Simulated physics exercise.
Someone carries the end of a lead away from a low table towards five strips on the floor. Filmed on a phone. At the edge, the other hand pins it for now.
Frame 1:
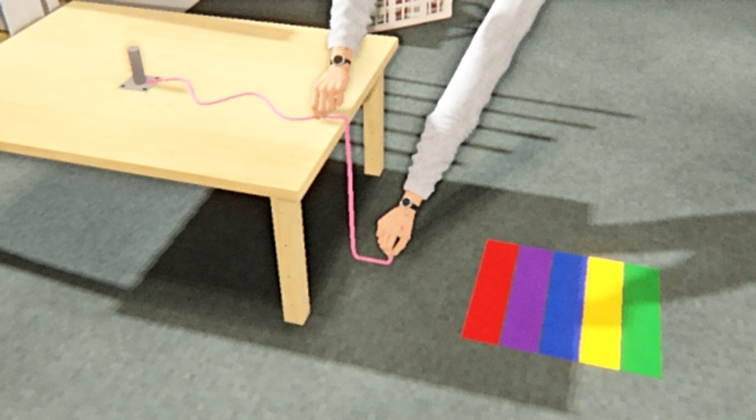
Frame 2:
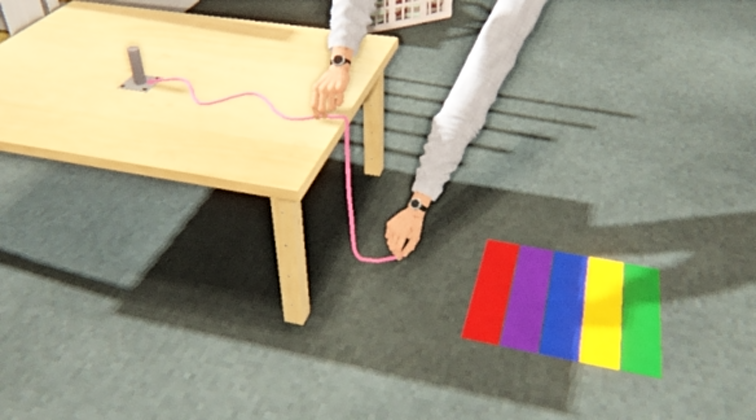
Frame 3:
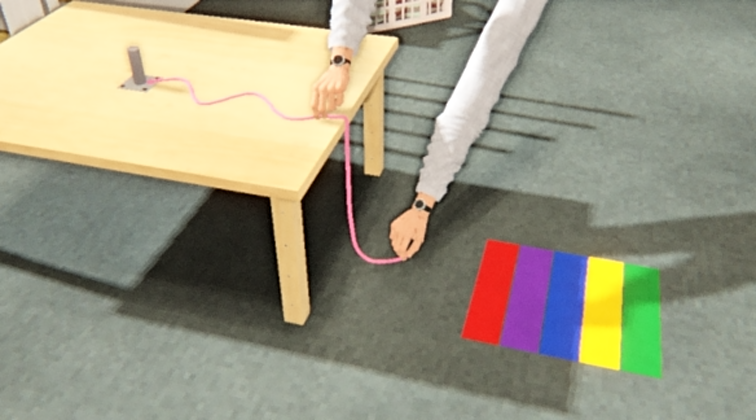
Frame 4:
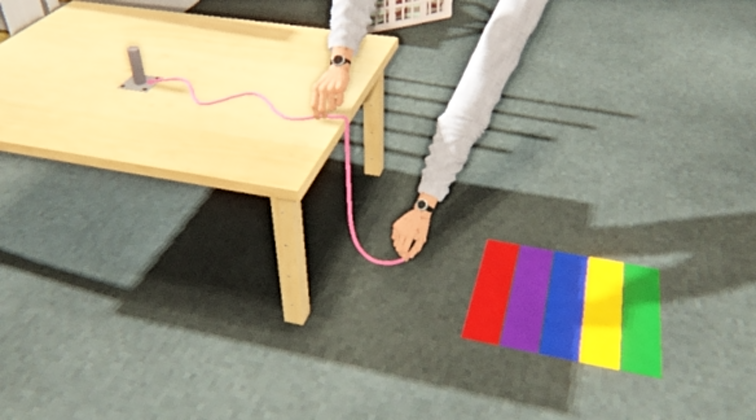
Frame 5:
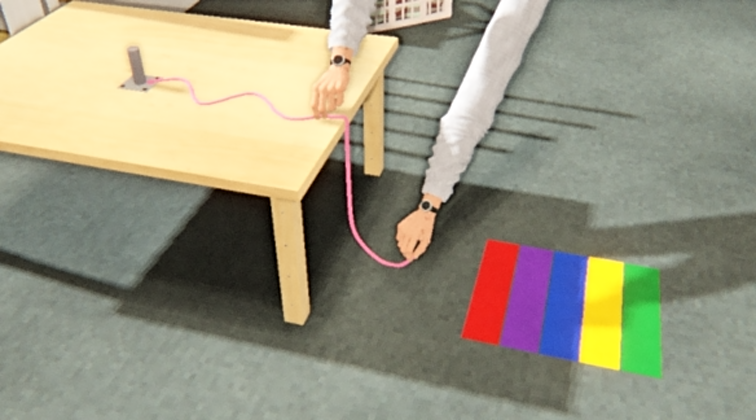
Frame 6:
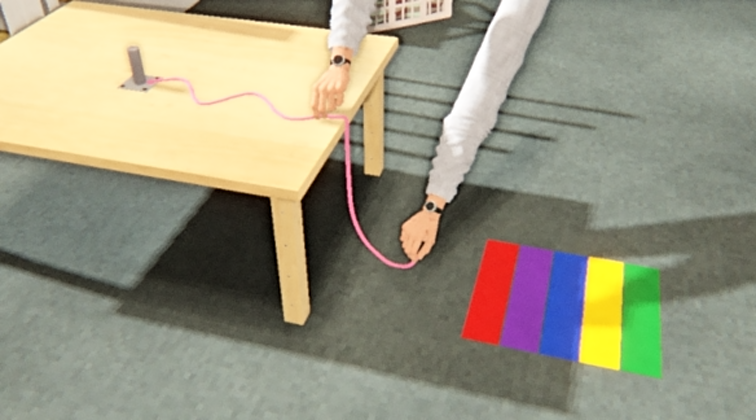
One hand pressed a pink lead against the edge of a low wooden table while the other drew its end slightly to the right, just above the floor, near five coloured strips.
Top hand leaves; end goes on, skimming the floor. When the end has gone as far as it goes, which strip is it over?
It is over the blue strip.
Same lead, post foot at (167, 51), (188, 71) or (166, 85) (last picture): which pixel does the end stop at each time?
Close to (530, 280), (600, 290) and (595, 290) in that order.
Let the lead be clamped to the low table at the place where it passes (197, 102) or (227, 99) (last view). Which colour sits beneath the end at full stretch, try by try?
Try by try: Purple, then purple.
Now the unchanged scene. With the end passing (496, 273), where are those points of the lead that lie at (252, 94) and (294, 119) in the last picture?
Around (279, 107) and (347, 123).
Early on, end near (496, 273); over red.
Midway, end near (538, 280); over purple.
At the end of the slack, end near (563, 285); over blue. The blue one.
